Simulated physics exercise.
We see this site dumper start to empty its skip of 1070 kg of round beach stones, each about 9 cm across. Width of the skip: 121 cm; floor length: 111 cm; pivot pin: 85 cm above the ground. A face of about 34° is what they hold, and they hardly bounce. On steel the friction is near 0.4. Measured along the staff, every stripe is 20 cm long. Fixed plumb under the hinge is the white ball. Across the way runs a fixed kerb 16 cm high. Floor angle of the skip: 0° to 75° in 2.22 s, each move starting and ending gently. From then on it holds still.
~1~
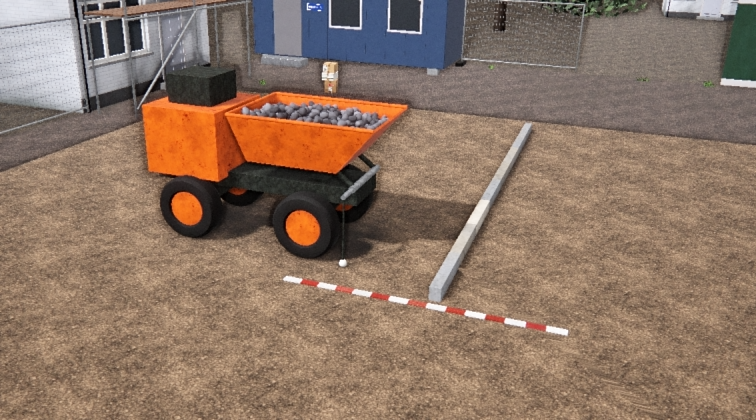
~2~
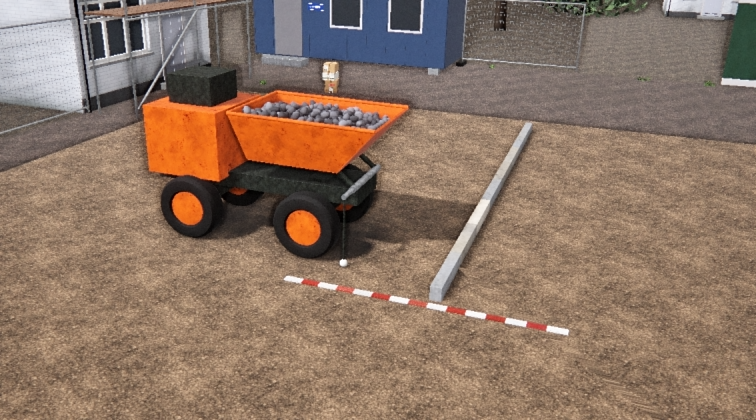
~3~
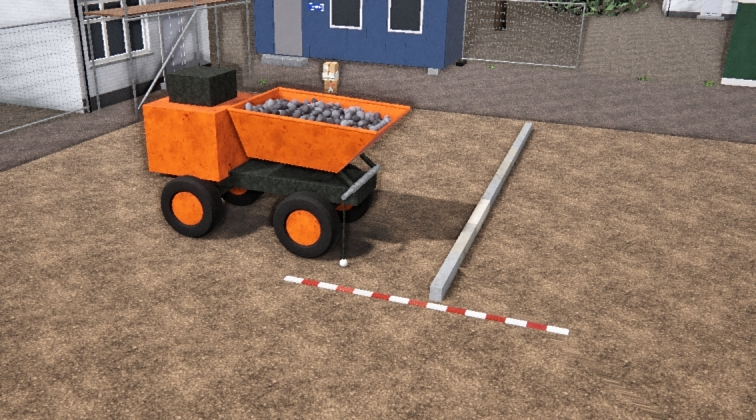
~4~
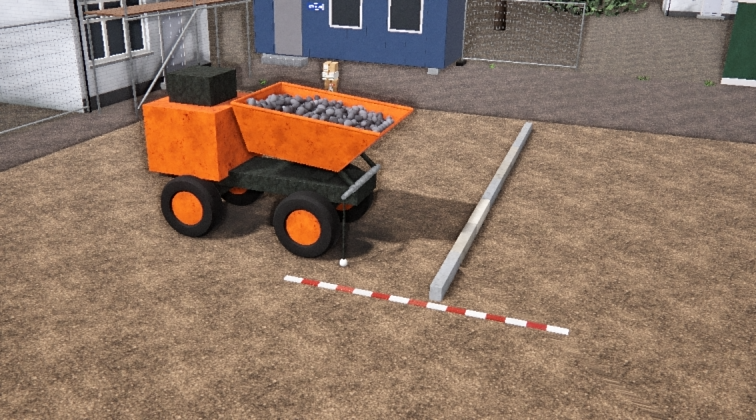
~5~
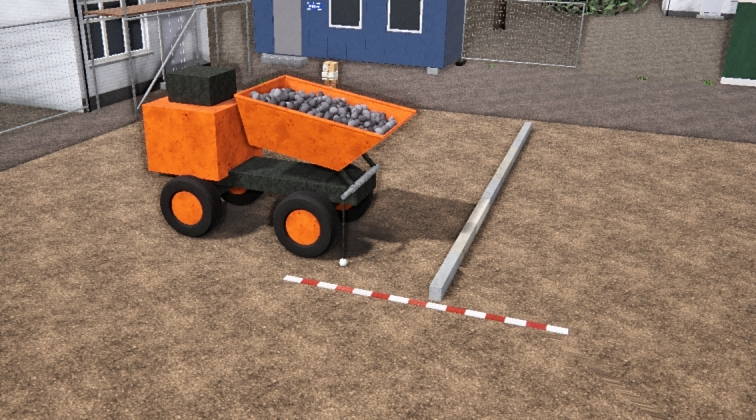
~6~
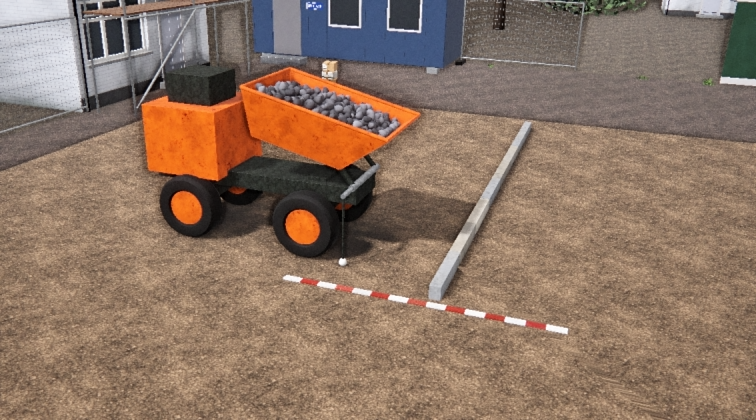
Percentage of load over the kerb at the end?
Roughly 85 %.
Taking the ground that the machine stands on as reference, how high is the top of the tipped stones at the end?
About 36 cm above it.
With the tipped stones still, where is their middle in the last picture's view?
The tipped stones centre close to (505, 264).
A little later the floor is at 63°; 95 % in the skip, 5 % on this side of the kerb; the foremost stones are at (452, 195).
Then the floor is at 75°; 27 % in the skip, 16 % on this side of the kerb, 57 % over the kerb; the foremost stones are at (568, 265).
Later still the floor is at 75°; 8 % in the skip, 17 % on this side of the kerb, 75 % over the kerb; the foremost stones are at (637, 292).
In the end the floor is at 75°; 0 % in the skip, 14 % on this side of the kerb, 86 % over the kerb; the foremost stones are at (729, 295).
